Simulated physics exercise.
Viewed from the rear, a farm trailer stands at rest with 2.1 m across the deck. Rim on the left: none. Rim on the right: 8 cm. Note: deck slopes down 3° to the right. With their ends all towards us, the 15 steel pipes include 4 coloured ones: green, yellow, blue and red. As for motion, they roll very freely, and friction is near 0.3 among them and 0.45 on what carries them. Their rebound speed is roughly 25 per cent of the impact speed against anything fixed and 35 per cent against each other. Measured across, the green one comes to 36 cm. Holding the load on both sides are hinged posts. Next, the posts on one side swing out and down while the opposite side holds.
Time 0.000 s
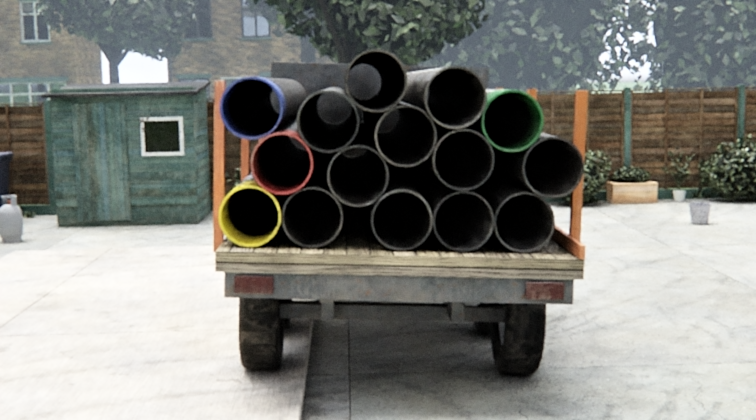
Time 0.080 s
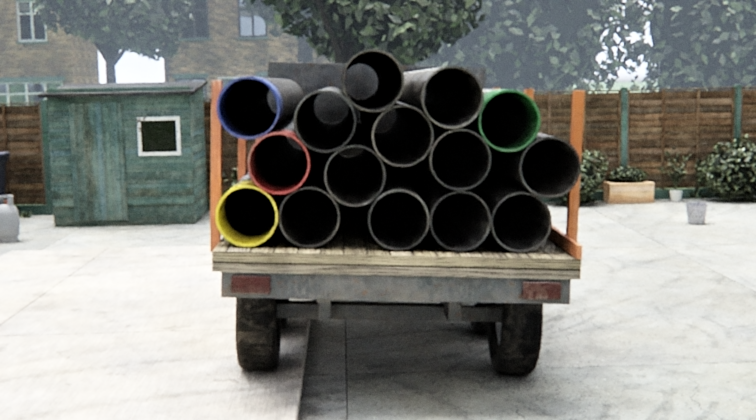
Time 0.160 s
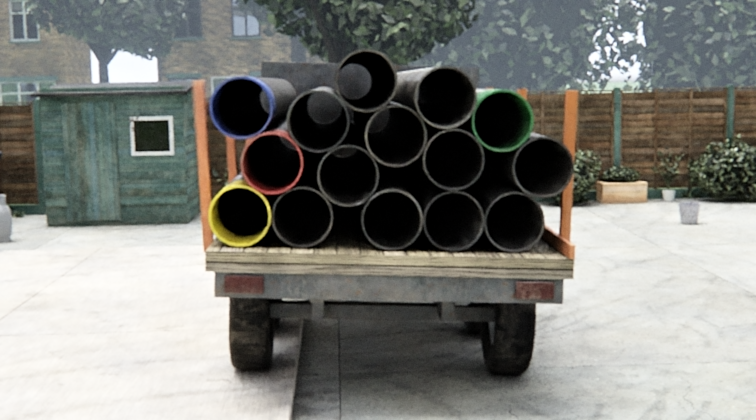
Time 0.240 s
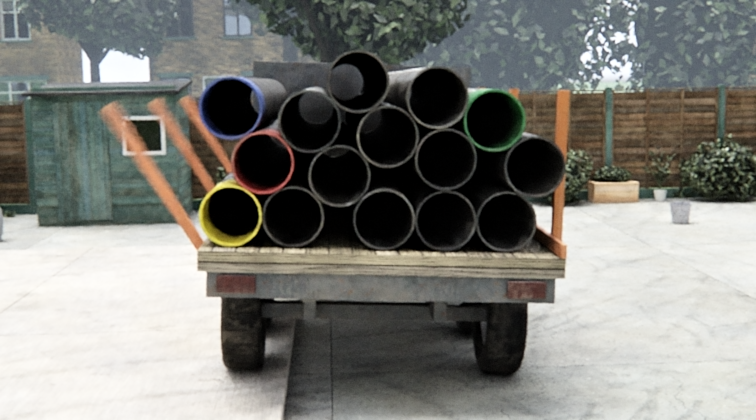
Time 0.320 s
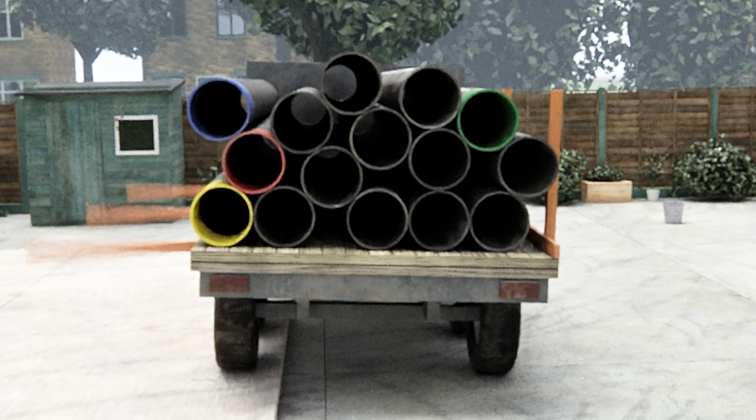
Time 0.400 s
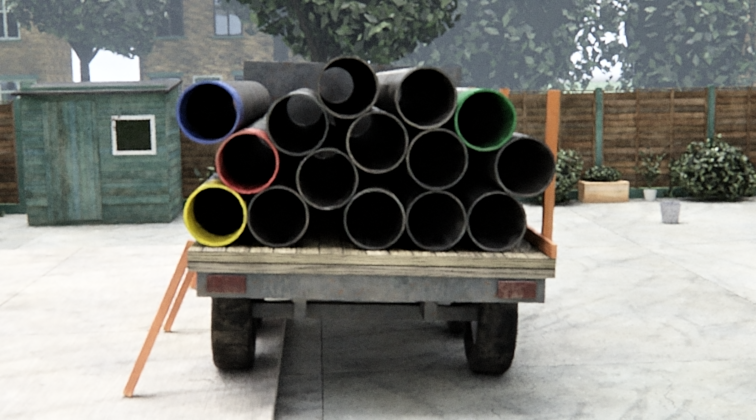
We see a parked trailer from behind, stacked with dark pipes, some rimmed blue, red, yellow and green, as the orange posts on the left swing outward and down past the deck while the pipes barely shift.
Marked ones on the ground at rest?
Green: No, yellow: Yes, blue: Yes, red: Yes.
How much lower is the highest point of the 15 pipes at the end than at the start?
Roughly 50 cm.
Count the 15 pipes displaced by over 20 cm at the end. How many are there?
Total tallied: 11.
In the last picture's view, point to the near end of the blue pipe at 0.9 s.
I'd point to somewhere near (89, 218).
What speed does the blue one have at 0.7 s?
I'd put it near 2.0 m/s.
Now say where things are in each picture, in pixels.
In the first picture, green (513, 121), yellow (250, 217), blue (251, 108), red (282, 164); sides still shut; the deck slopes 3° down to the right; 5 of the 15 make up the bottom layer.
In the second picture, green (510, 121), yellow (247, 217), blue (248, 108), red (279, 164); sides still shut.
In the third picture, green (503, 121), yellow (240, 216), blue (241, 108), red (272, 163); left posts out by 5°, tip at (199, 87).
In the fourth picture, green (495, 121), yellow (230, 216), blue (230, 108), red (263, 163); left posts out by 35°, tip at (111, 111).
In the fifth picture, green (488, 120), yellow (221, 216), blue (218, 110), red (254, 163); left posts out by 95°, tip at (32, 252).
In the sixth picture, green (486, 120), yellow (215, 216), blue (208, 113), red (247, 163); left posts out by 160°, tip at (130, 388).
By 0.7 s, green is up on others, 40 cm from the right edge; yellow is on the deck, 5 cm from the left edge, rolling left; blue is dropping off the left side; red is up on others, 20 cm from the left edge, rolling left; 1 gone from the deck.
By 0.9 s, yellow is dropping off the left side; blue is dropping off the left side; red is up on others, 10 cm from the left edge, rolling left; as before, green; 2 gone from the deck.
By 1.2 s, green is up on others, 45 cm from the right edge; yellow is dropping off the left side; blue is down on the left; red is dropping off the left side; 3 gone from the deck.
Finally (6.7 s), green is up on others, 55 cm from the right edge; yellow is on the ground to the left; blue is on the ground to the left; red is on the ground to the left; 7 gone from the deck.
